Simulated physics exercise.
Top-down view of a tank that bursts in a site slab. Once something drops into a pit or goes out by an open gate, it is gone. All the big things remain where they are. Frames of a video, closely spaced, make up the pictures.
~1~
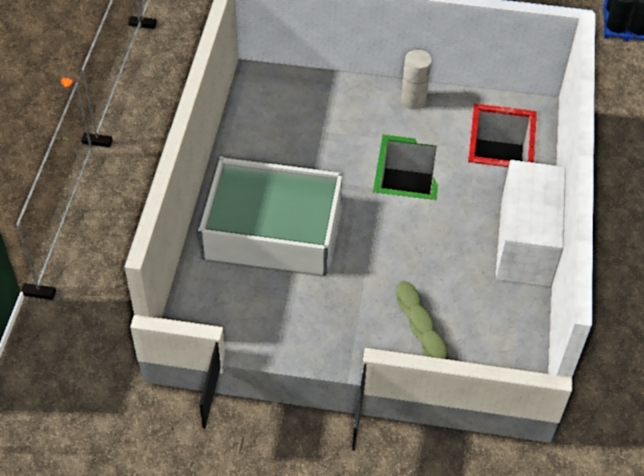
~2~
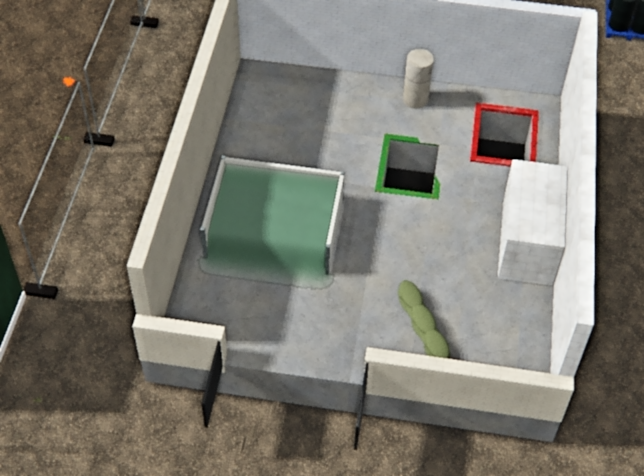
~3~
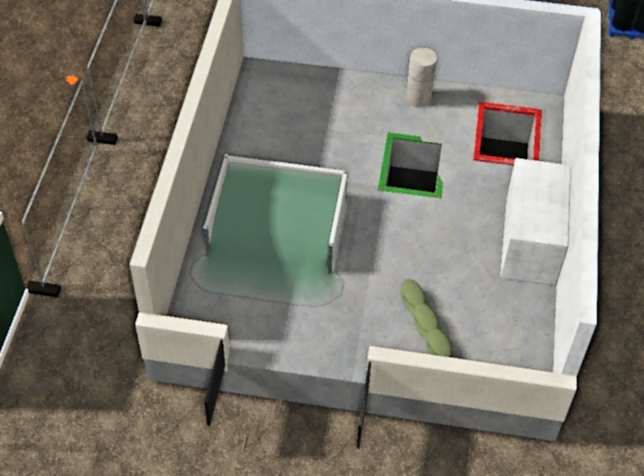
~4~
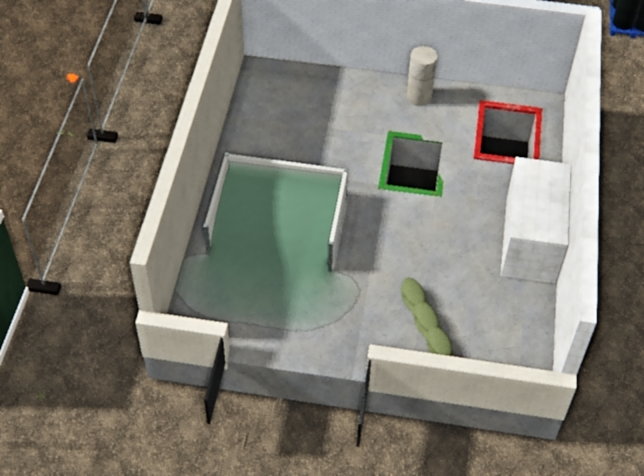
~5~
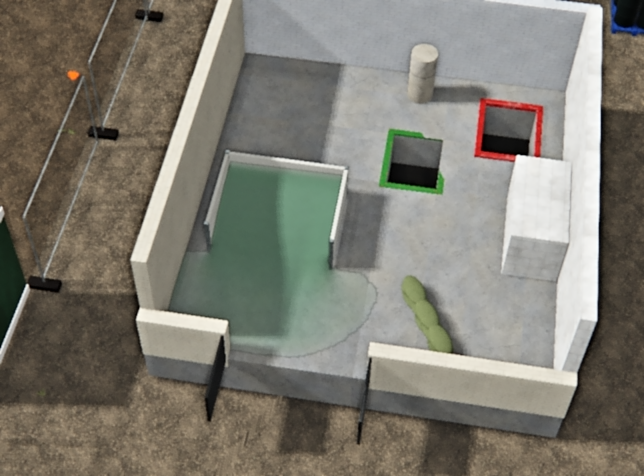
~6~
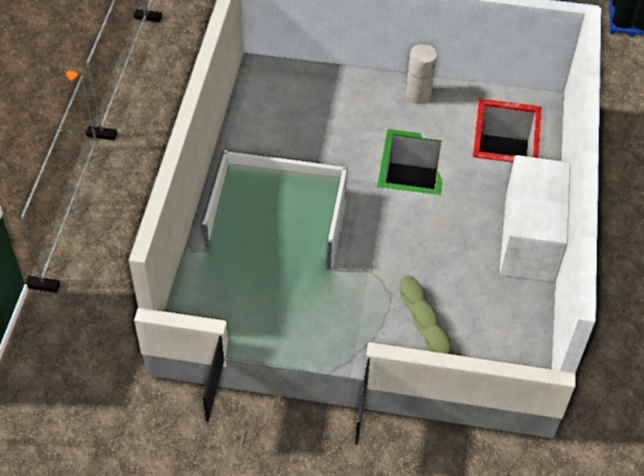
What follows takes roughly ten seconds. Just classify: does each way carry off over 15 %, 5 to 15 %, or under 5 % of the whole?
The gate carries off over 15 %; the red pit carries off under 5 %; the green pit carries off under 5 %.
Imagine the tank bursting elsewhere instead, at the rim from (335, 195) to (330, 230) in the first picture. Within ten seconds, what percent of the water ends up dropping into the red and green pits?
Red: 8 percent; green: 15 percent.
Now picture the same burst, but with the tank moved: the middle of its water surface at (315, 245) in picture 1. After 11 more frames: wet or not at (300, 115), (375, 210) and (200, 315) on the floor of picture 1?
Going through the three spots, I'd say high and dry, high and dry, swamped.
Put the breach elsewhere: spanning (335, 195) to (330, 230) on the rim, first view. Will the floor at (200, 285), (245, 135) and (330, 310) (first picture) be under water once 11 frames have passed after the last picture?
In the order asked: Out of reach, out of reach, out of reach.
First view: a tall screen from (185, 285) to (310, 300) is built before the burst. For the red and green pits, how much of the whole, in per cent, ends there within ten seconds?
Red 0 %, green 8 %.
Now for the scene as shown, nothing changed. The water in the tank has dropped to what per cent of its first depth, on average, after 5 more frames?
Near 40 in a hundred.
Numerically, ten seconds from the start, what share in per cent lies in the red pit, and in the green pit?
In the order asked: 0 percent and 0 percent.
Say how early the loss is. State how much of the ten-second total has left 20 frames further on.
I'd put it near 70 in a hundred.
A moment on, water covers 20 % of the floor; the gate 14 %, the red pit 0 %, the green pit 0 %.
Next, water covers 20 % of the floor; the gate 30 %, the red pit 0 %, the green pit 0 %.
Then, water covers 30 % of the floor; the gate 46 %, the red pit 0 %, the green pit 0 %.
Later, water covers 40 % of the floor; the gate 57 %, the red pit 0 %, the green pit 0 %.
In the end, water covers 60 % of the floor; the gate 66 %, the red pit 0 %, the green pit 0 %.
